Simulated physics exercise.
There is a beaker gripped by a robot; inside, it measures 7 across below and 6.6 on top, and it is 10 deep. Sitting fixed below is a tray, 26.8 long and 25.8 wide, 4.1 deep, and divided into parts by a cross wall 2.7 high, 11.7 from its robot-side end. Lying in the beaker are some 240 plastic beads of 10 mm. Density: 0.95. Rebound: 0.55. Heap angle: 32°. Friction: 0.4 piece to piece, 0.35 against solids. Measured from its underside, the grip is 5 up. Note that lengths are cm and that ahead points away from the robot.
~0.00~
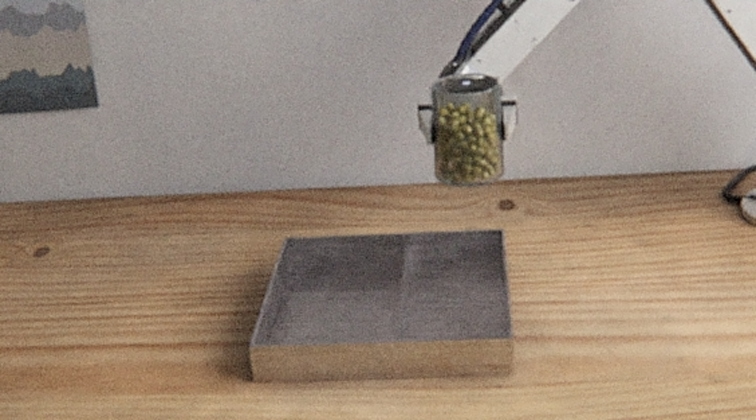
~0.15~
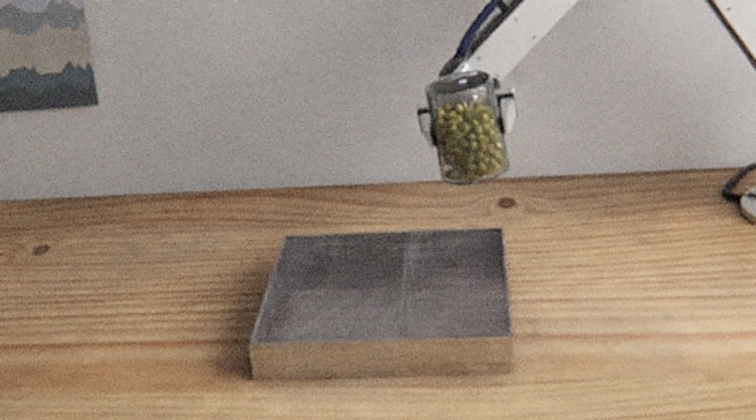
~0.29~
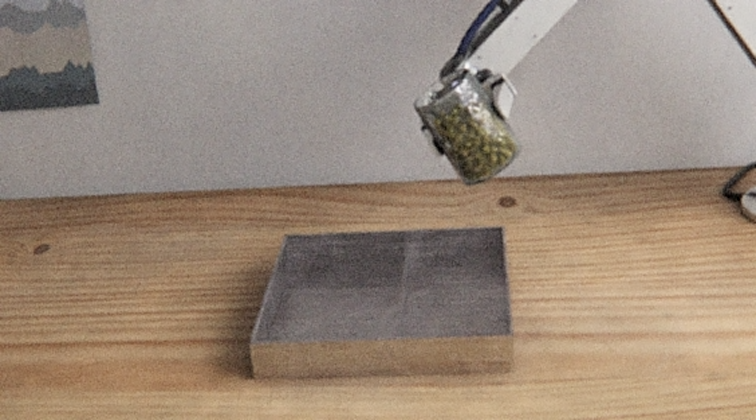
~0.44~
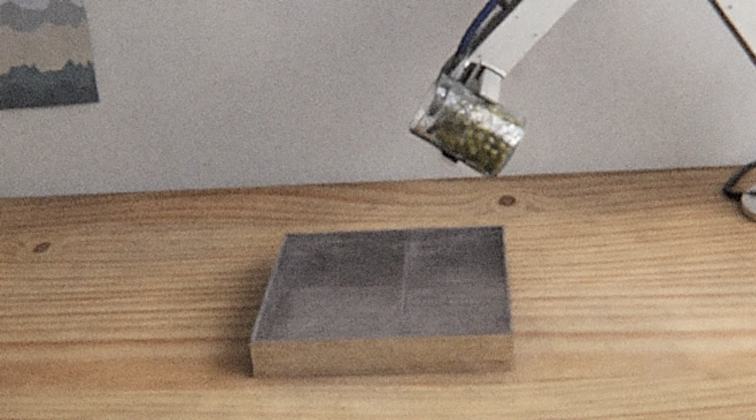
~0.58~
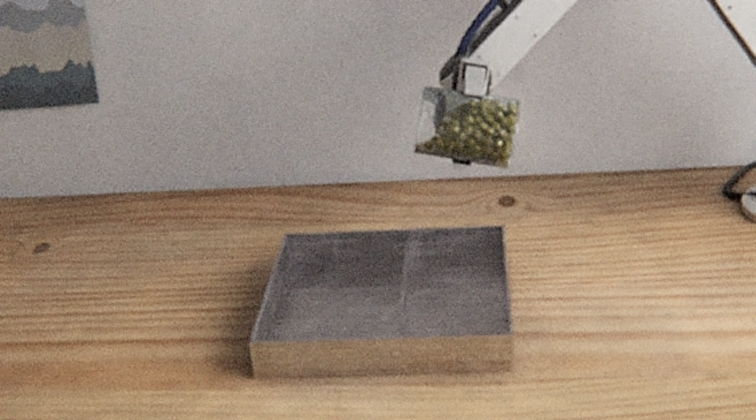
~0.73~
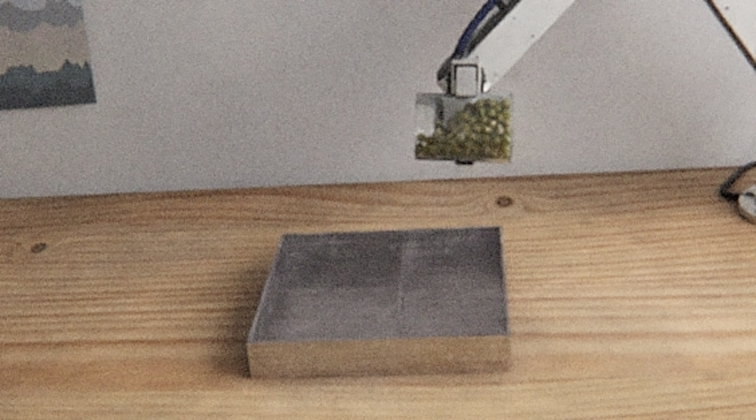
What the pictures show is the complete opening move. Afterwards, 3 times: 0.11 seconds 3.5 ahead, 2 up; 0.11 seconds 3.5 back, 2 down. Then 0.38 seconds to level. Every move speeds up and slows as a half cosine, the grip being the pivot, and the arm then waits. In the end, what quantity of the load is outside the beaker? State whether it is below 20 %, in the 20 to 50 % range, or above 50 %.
It is above 50 %.
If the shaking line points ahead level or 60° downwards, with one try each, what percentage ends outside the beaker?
Estimates, in order: 75 % then 25 %.
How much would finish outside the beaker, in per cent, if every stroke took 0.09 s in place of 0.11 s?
It would come to around 90 %.
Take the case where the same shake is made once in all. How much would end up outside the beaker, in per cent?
It would then be around 60 per cent.
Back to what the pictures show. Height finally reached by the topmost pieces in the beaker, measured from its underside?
Height at rest: About 3.5 centimetres.
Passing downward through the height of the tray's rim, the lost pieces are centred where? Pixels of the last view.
I'd say somewhere around (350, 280).
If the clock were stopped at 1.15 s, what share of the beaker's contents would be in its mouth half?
Around 90 per cent of it.
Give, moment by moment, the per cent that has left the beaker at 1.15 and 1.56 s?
First it's 60 percent, and after that 85 percent.
By 1.15 s, tilted 86° forward, highest piece 23 above the table; 123 in the far-side part, 96 in the beaker, 3 in the robot-side part, 16 in flight or on a rim.
By 1.56 s, tilted 49° forward, highest piece 24 above the table; 182 in the far-side part, 39 in the beaker, 11 in the robot-side part, 4 on the table or floor, 2 in flight or on a rim.
By 1.97 s, level, highest piece 21 above the table; 183 in the far-side part, 39 in the beaker, 12 in the robot-side part, 4 on the table or floor.
By 3.02 s, level, highest piece 21 above the table; 183 in the far-side part, 39 in the beaker, 12 in the robot-side part, 4 on the table or floor.
Final count, 183 in the far-side part, 39 in the beaker, 12 in the robot-side part, 4 on the table or floor. That is 84 % outside the beaker.
